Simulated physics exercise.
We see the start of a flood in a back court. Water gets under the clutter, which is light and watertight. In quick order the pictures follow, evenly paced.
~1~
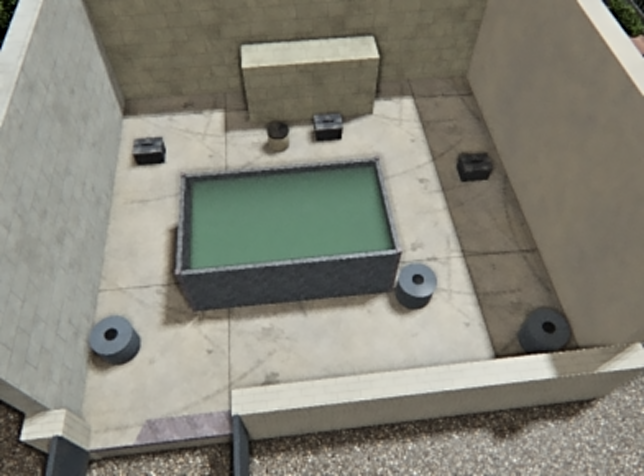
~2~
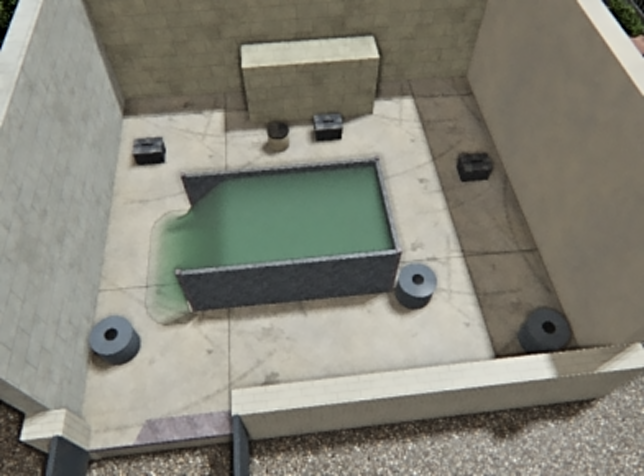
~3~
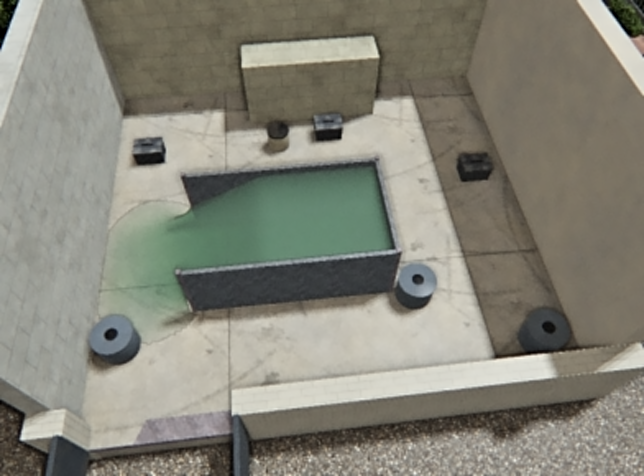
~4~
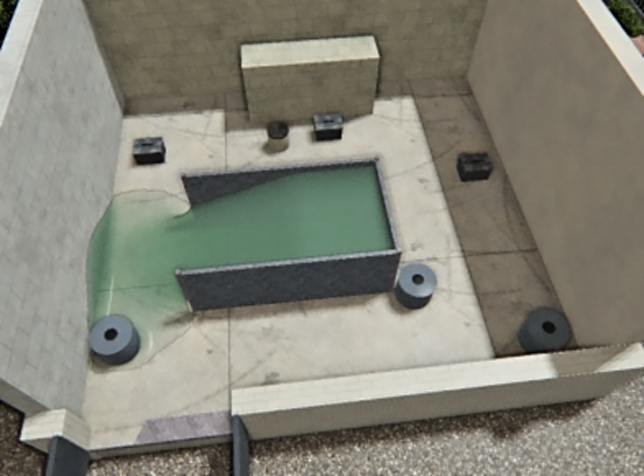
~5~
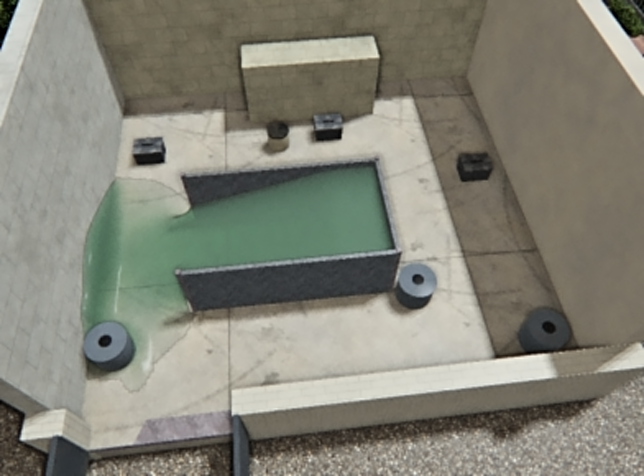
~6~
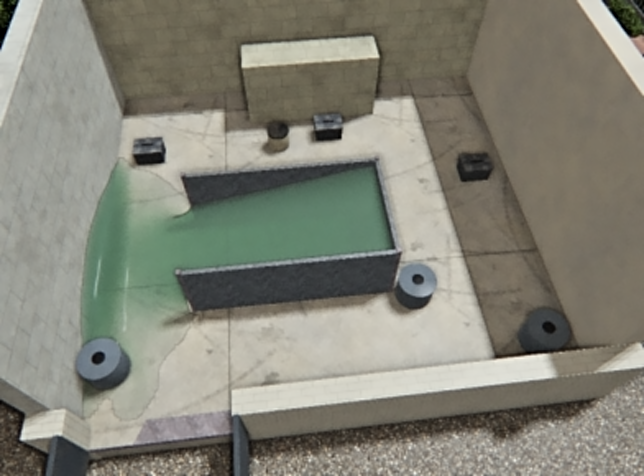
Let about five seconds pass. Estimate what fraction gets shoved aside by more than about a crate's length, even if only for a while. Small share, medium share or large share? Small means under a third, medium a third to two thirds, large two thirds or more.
A medium share.
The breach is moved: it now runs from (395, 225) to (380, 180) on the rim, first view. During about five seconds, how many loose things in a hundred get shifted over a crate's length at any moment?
I'd guess around 30 percent of them.
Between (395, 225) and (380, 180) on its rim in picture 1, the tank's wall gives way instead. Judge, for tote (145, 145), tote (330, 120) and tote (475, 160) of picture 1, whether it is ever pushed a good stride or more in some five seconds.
Outcome by item - short of that distance / short of that distance / displaced that far.
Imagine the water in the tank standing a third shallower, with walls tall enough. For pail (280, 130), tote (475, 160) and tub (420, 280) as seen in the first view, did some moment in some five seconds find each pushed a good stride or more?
Note, in sequence: Past that mark / within that / within that.
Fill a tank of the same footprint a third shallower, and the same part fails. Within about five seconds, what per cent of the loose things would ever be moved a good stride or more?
Share moved: 40 in a hundred.
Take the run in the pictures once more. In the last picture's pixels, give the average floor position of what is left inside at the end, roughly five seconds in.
I'd say somewhere close to (390, 192).
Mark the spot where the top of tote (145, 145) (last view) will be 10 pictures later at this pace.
About (234, 79).
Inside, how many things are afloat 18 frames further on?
Count: 1.
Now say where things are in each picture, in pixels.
The first frame shows a tub at (111, 334), on the bottom; a tub at (418, 280) rests on the ground; 0 of 7 have shifted.
The second frame shows a tub at (111, 334) rests on the ground; a tub at (418, 280), on the bottom; 0 of 7 have shifted.
The third frame shows a tub at (111, 334), on the bottom; a tub at (418, 280), on the bottom; 0 of 7 have shifted.
The fourth frame shows a tub at (111, 335), on the bottom; a tub at (418, 280), on the bottom; 0 of 7 have shifted.
The fifth frame shows a tub at (105, 341), on the bottom, close to its start; a tub at (418, 280), on the bottom; 1 of 7 have shifted.
The sixth frame shows a tub at (99, 358), on the bottom, close to its start; a tub at (418, 280) rests on the ground; 1 of 7 have shifted.
A moment on, 1 of 7 are well off their spots; 0 afloat.
Next, 2 of 7 are well off their spots; 1 afloat.
Later, 3 of 7 are well off their spots; 1 afloat.
In the end, 3 of 7 are well off their spots, and 3 have been at some point; 2 afloat.
